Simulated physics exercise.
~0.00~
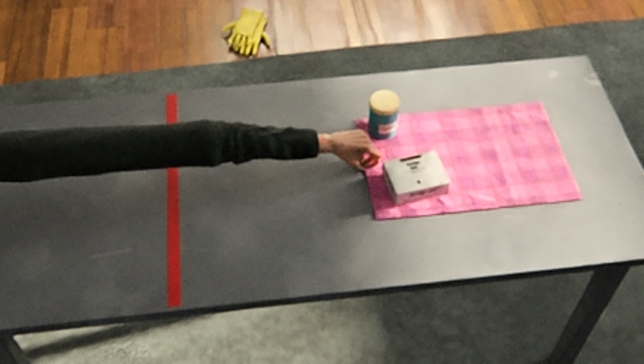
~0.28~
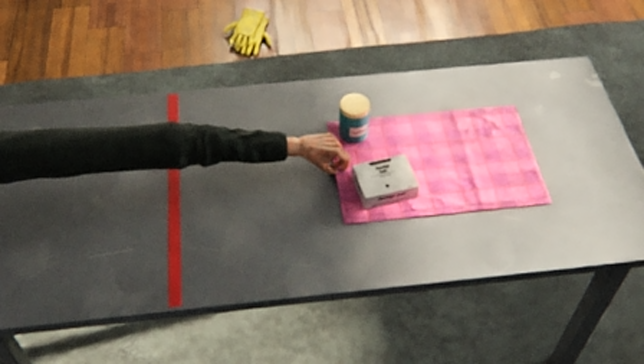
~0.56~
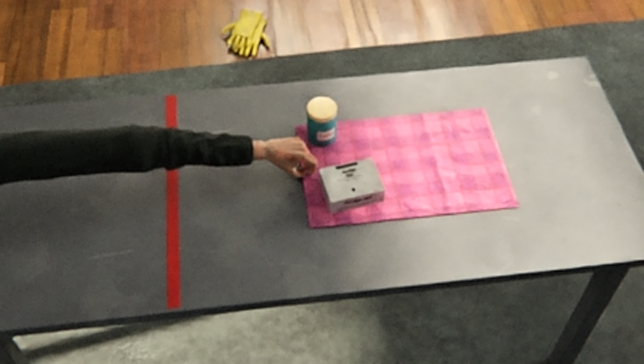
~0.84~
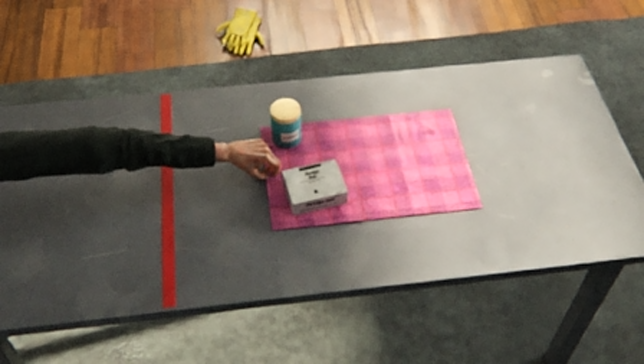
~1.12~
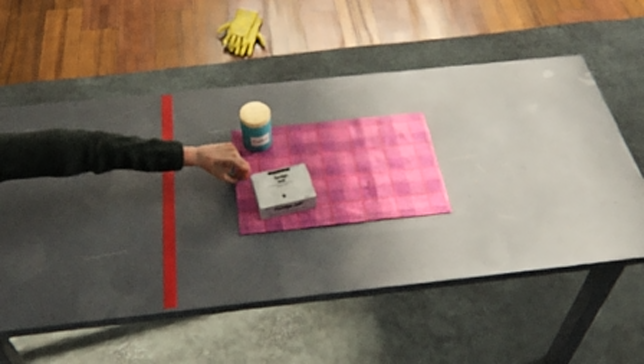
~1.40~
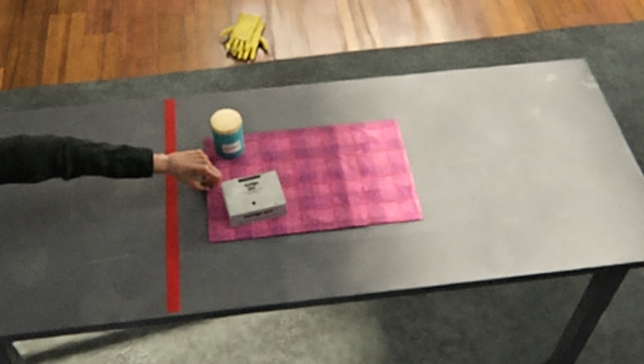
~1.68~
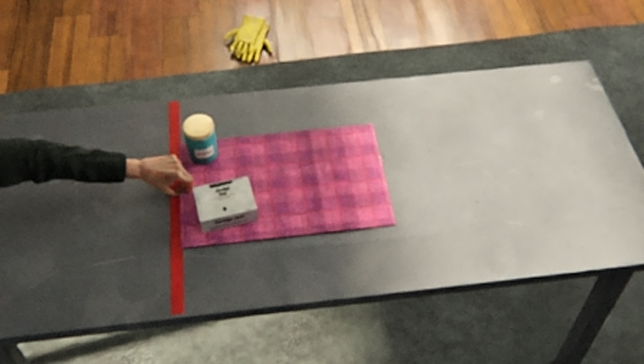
An arm in a dark sleeve reaches in from the left over a long grey table, seen from above by a slightly swaying camera. Its hand grips the left edge of a pink checked cloth on which a white packet sits, with a turquoise jar with a pale lid standing upright by the upper left corner. A red strip of tape crosses the table farther left, and yellow gloves lie on the wooden floor beyond. The hand draws the cloth steadily leftward, and the packet and jar travel along with it. It ends with the cloth's edge at the tape, the jar still upright and both items aboard.
